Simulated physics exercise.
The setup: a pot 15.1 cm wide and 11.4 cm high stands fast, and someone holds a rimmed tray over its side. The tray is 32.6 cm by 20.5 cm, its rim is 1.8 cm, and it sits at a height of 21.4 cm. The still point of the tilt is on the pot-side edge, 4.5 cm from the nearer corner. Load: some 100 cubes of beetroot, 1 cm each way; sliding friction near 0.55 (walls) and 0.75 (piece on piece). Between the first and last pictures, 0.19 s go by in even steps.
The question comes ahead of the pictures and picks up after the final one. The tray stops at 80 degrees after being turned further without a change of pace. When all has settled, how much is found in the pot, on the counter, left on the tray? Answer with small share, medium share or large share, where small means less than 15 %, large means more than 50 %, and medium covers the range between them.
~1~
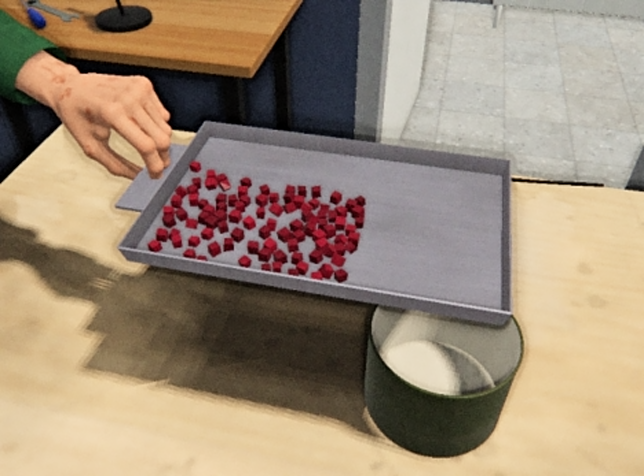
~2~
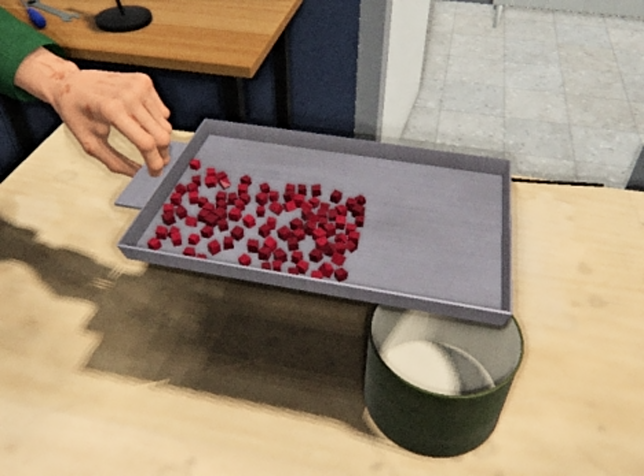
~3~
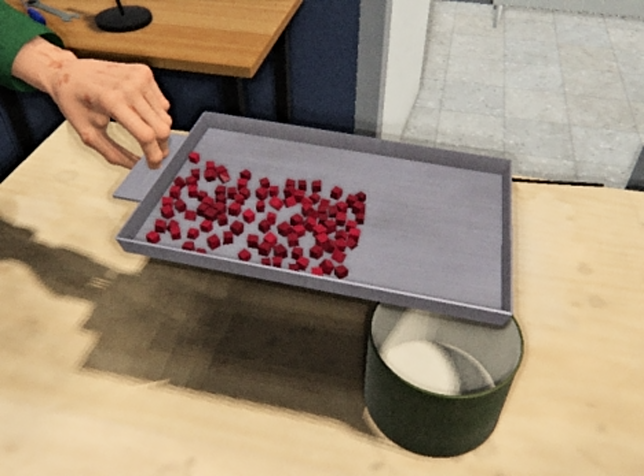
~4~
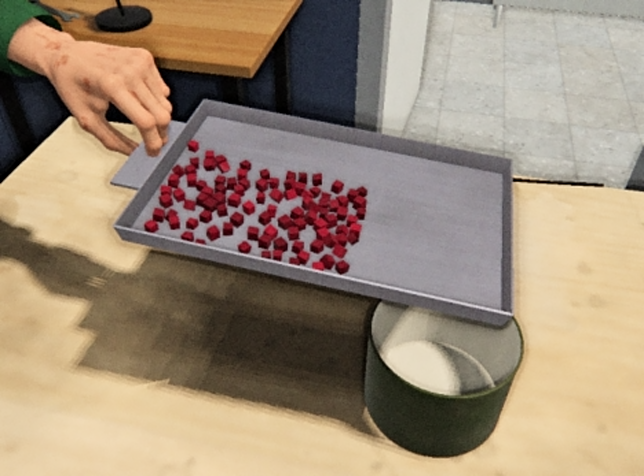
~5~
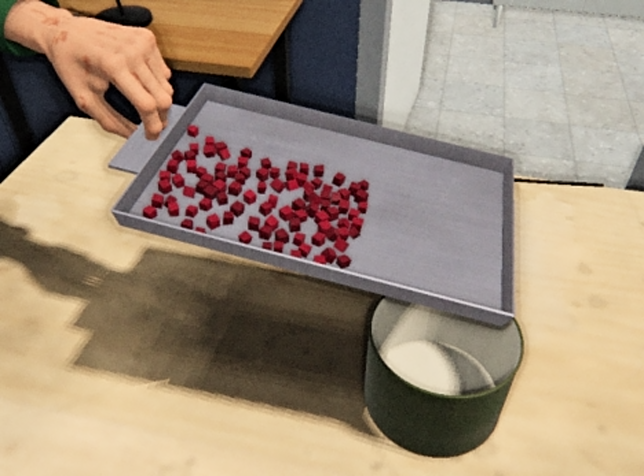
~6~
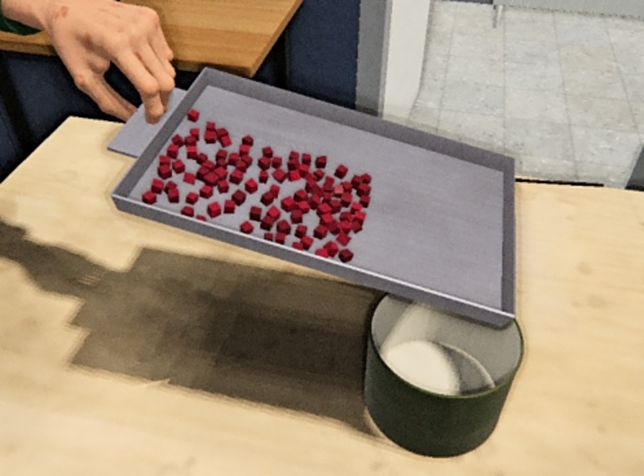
Pot - small share; counter - large share; left on the tray - medium share.
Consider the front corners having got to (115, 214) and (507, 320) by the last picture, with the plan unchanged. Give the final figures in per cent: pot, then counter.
Pot: 0, counter: 95.
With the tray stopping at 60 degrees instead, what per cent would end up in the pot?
That would be around 0 percent.
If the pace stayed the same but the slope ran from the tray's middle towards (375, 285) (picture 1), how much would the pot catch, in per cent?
My guess is roughly 0 percent.
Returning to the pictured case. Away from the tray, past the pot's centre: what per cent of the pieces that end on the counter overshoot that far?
I reckon around 100 per cent.
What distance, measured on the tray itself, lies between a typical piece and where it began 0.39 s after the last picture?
Displacement on the tray: Roughly 3 cm.
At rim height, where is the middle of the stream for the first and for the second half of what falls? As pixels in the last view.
It passes about (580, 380) first and (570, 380) afterwards.
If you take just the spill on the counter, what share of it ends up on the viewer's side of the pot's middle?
I'd put it at around 60 per cent.
Then, 0.39 s after the last picture, tilt 44 degrees; the tray holds 100 %, the pot 0 %.
Then, 0.65 s after the last picture, tilt 66 degrees; the tray holds 75 %, the pot 0 %.
Then, 1.02 s after the last picture, tilt 80 degrees; the tray holds 30 %, the pot 0 %.
In the end, pot 0 %, counter 70 %, tray 30 %.
